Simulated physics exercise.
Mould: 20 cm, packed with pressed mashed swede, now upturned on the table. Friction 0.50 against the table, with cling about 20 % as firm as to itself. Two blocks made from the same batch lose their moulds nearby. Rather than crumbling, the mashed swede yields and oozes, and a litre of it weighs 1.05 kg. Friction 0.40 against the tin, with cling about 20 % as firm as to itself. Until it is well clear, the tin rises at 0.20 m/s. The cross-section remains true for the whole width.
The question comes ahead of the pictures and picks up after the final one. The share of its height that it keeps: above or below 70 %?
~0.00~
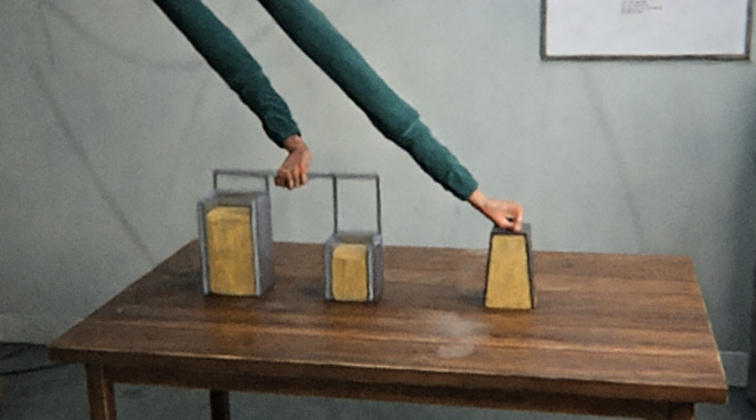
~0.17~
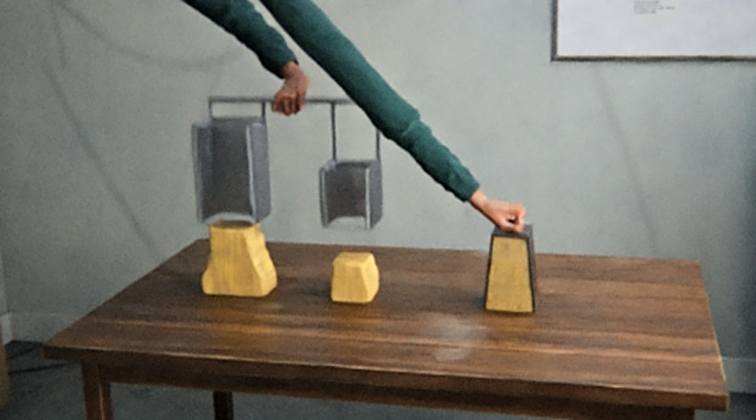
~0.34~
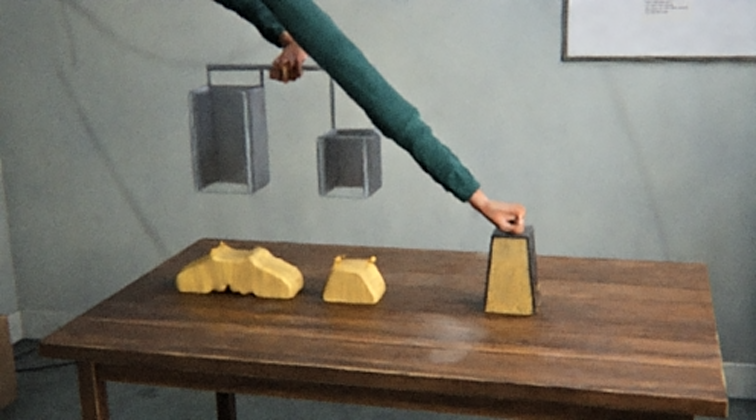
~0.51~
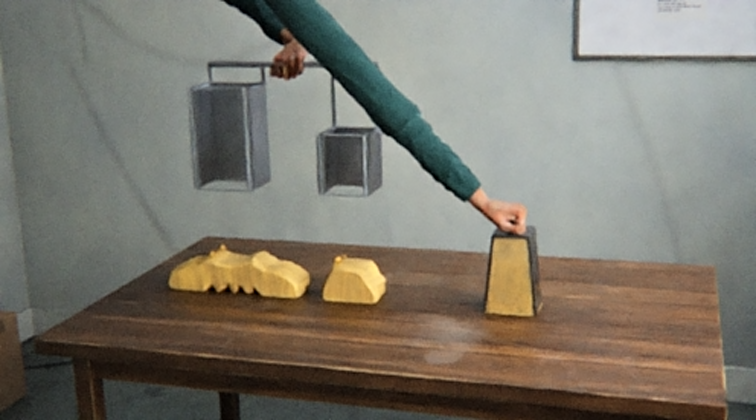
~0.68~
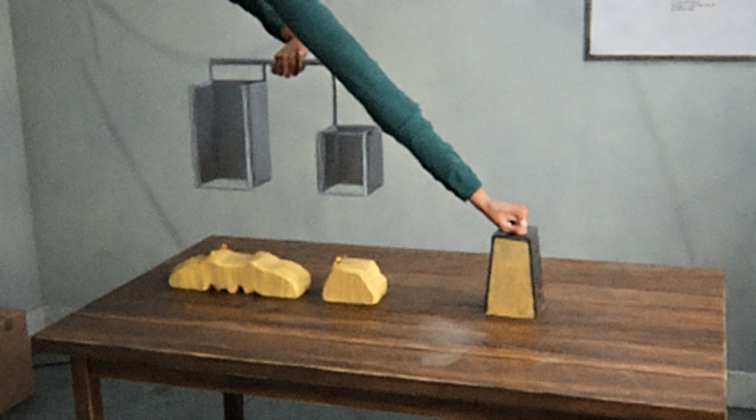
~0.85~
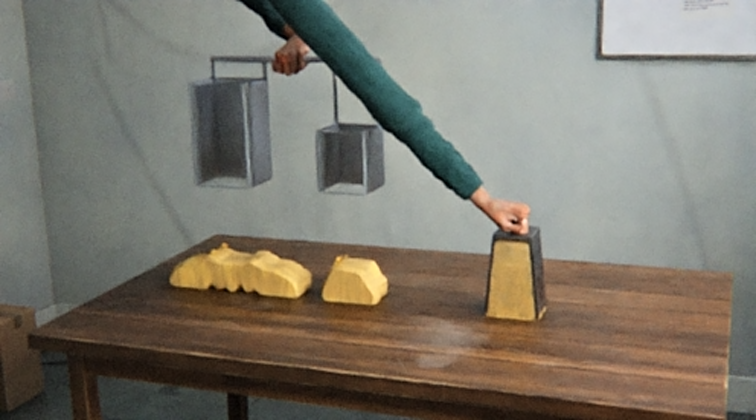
Result: Beneath 70 %.
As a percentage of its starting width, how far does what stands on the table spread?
About 230 per cent.
After 1.28 s, the tin is up by 8.6 cm.
After 1.78 s, the tin is up by 19 cm.
After 2.28 s, the tin is up by 29 cm; what stands on the table is 47 % of the tin's depth.
After 2.78 s, the tin is up by 32 cm; what stands on the table is 46 % of the tin's depth.
After 2.88 s, the tin is up by 32 cm; what stands on the table is 46 % of the tin's depth.
